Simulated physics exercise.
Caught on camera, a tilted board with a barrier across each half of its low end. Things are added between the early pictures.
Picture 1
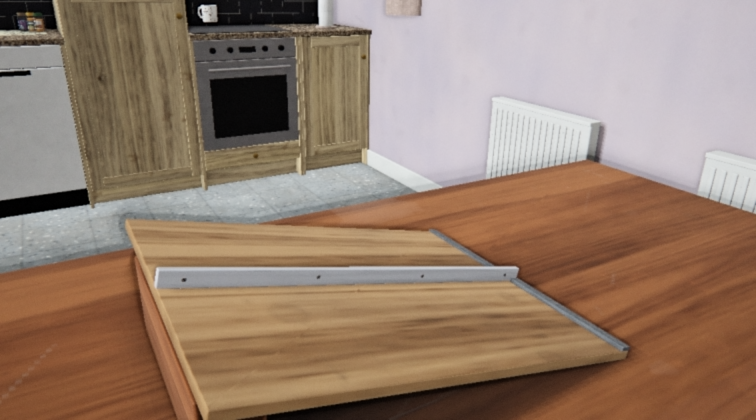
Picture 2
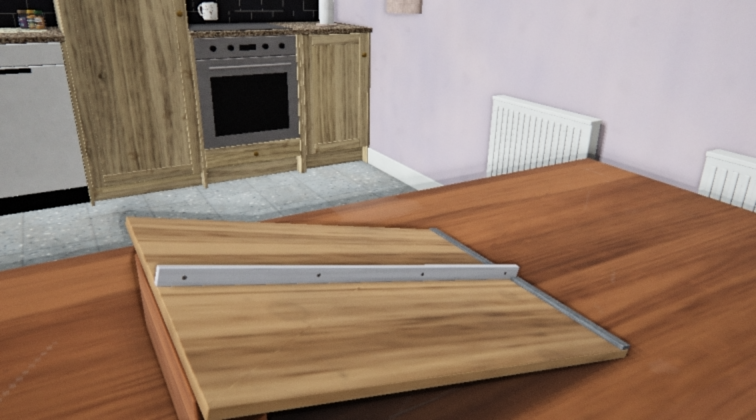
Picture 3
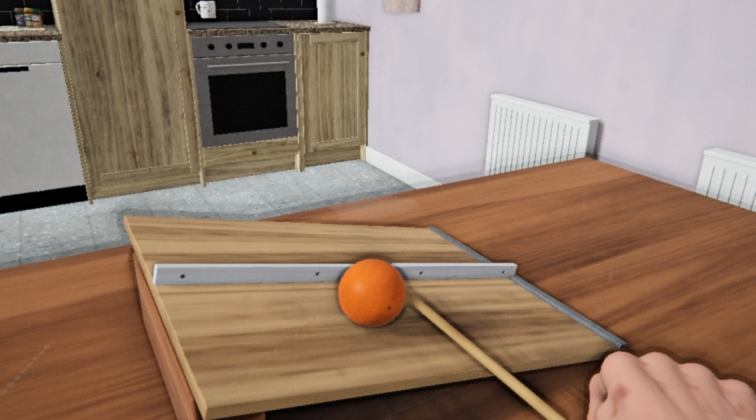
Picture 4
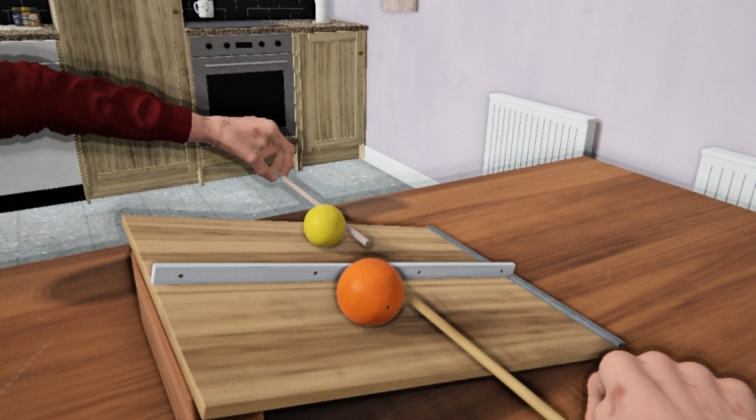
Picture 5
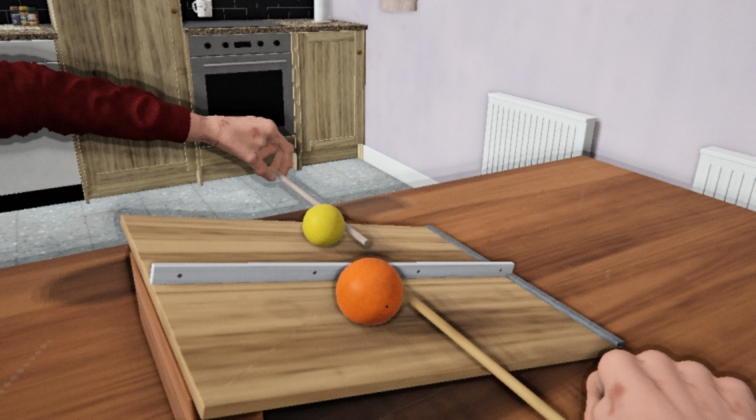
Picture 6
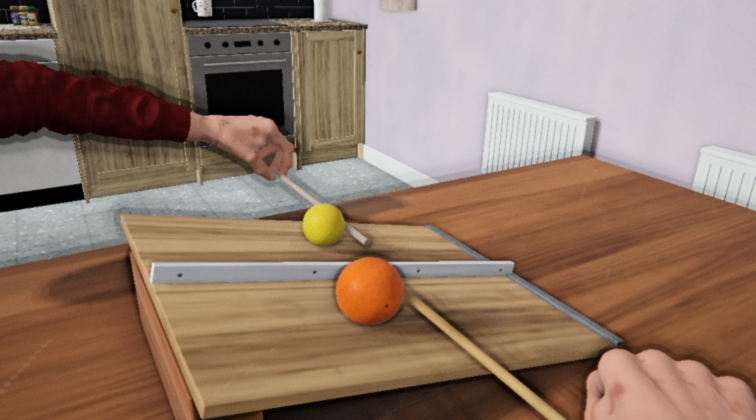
The clip opens on a tilted wooden board with a metal strip across it, lying on a table in a kitchen. An orange appears on the board with a stick held against it, then a lemon appears beyond the strip as a red-sleeved arm holds another stick beside it. Afterwards, almost nothing moves.
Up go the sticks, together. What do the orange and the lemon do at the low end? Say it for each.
The orange runs past the strip, the lemon runs past the strip.
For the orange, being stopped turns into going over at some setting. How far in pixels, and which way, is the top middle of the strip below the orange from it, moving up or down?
About 12 pixels up.
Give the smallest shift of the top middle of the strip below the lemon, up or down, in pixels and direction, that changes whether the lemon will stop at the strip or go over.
Roughly 8 pixels up.
Then, 0.58 s past the last view, orange rolling on the board near (532, 285); lemon rolling on the board near (458, 231).
Then, 1.00 s past the last view, orange off the board near (690, 250); lemon off the board near (601, 205).
Then, 1.38 s past the last view, orange off the board; lemon off the board near (696, 180).
Finally, the orange goes over the end; the lemon goes over the end.
